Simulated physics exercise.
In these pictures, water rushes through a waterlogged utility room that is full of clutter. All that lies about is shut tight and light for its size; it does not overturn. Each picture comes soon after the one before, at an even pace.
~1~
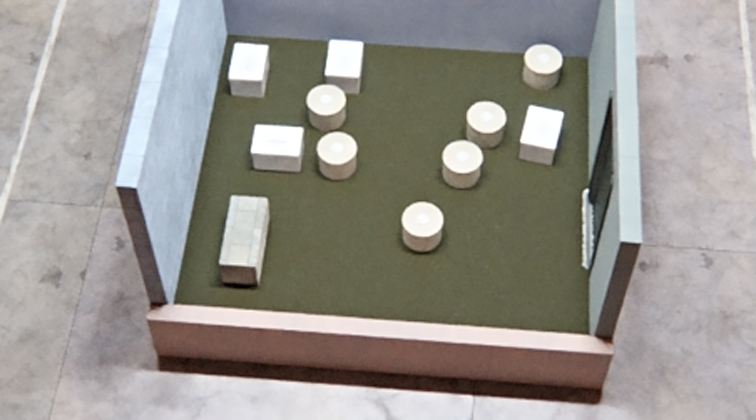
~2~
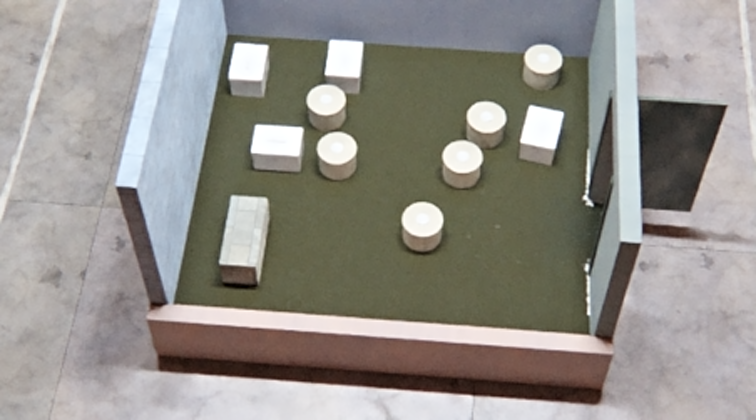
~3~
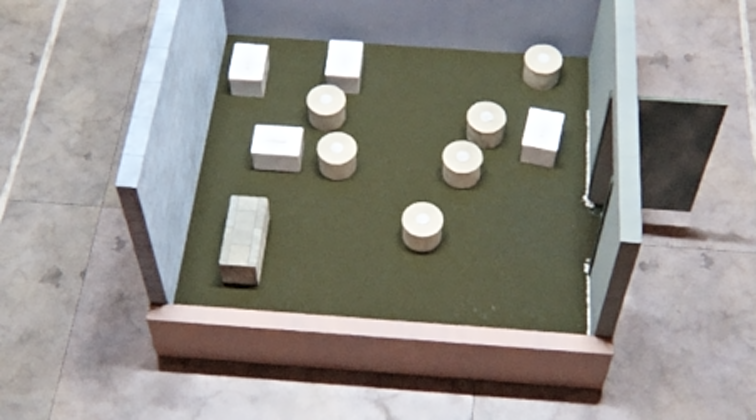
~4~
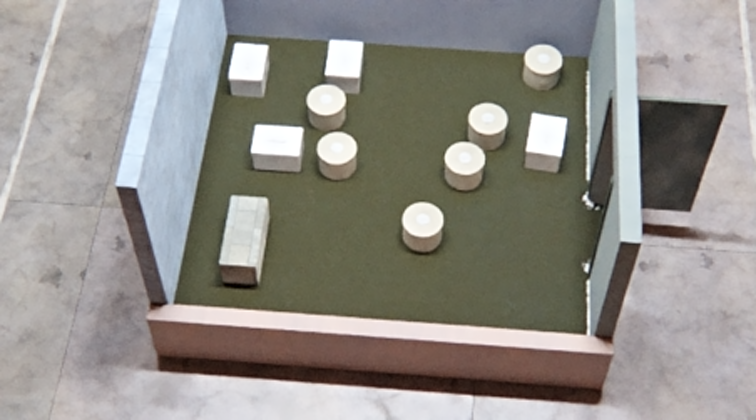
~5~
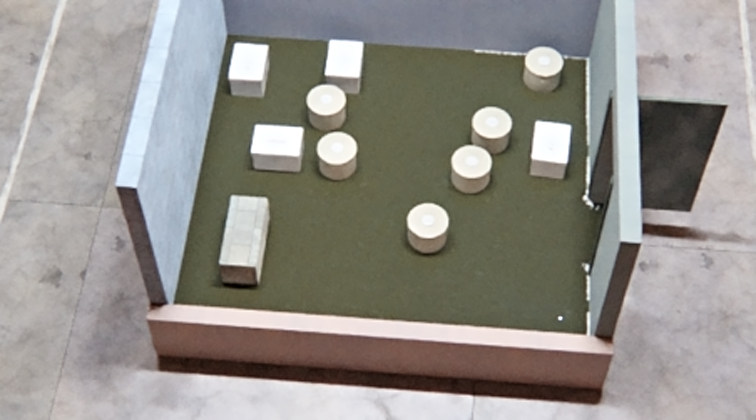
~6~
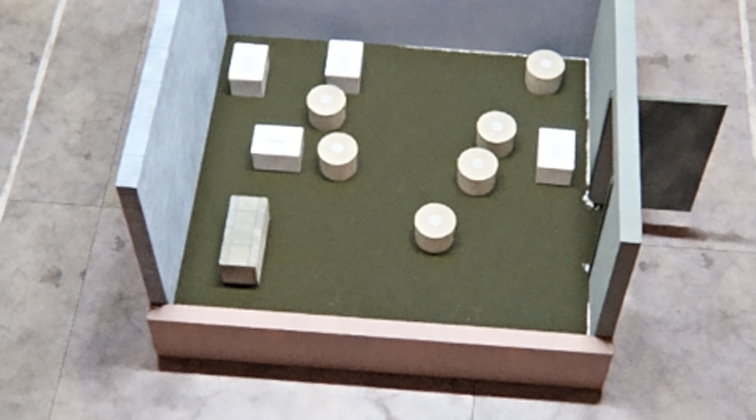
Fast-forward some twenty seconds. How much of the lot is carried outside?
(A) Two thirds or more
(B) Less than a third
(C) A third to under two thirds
C.
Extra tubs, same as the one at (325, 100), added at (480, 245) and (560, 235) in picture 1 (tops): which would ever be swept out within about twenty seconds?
The first copy is swept away and the second is swept away.
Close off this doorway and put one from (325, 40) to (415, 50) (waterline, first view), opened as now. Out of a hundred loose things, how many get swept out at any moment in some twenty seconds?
90 per cent.
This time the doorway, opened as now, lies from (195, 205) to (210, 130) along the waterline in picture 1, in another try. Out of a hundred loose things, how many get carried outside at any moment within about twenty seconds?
I'd say around 60 percent.
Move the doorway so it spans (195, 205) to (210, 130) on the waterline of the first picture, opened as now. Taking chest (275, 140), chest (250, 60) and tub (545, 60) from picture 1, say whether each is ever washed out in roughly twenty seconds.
Lab log - 1: Escaped; 2: Escaped; 3: Retained.
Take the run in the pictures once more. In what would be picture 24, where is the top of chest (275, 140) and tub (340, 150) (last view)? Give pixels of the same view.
Near (314, 155) and (388, 171).
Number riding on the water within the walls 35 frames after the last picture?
Well, I'd say 6.
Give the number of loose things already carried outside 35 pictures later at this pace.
4.
A moment on, 1 of 10 are out; 9 afloat.
Next, 4 of 10 are out; 6 afloat.
Later, 4 of 10 are out; 6 afloat.
In the end, 5 of 10 are out; 5 afloat.
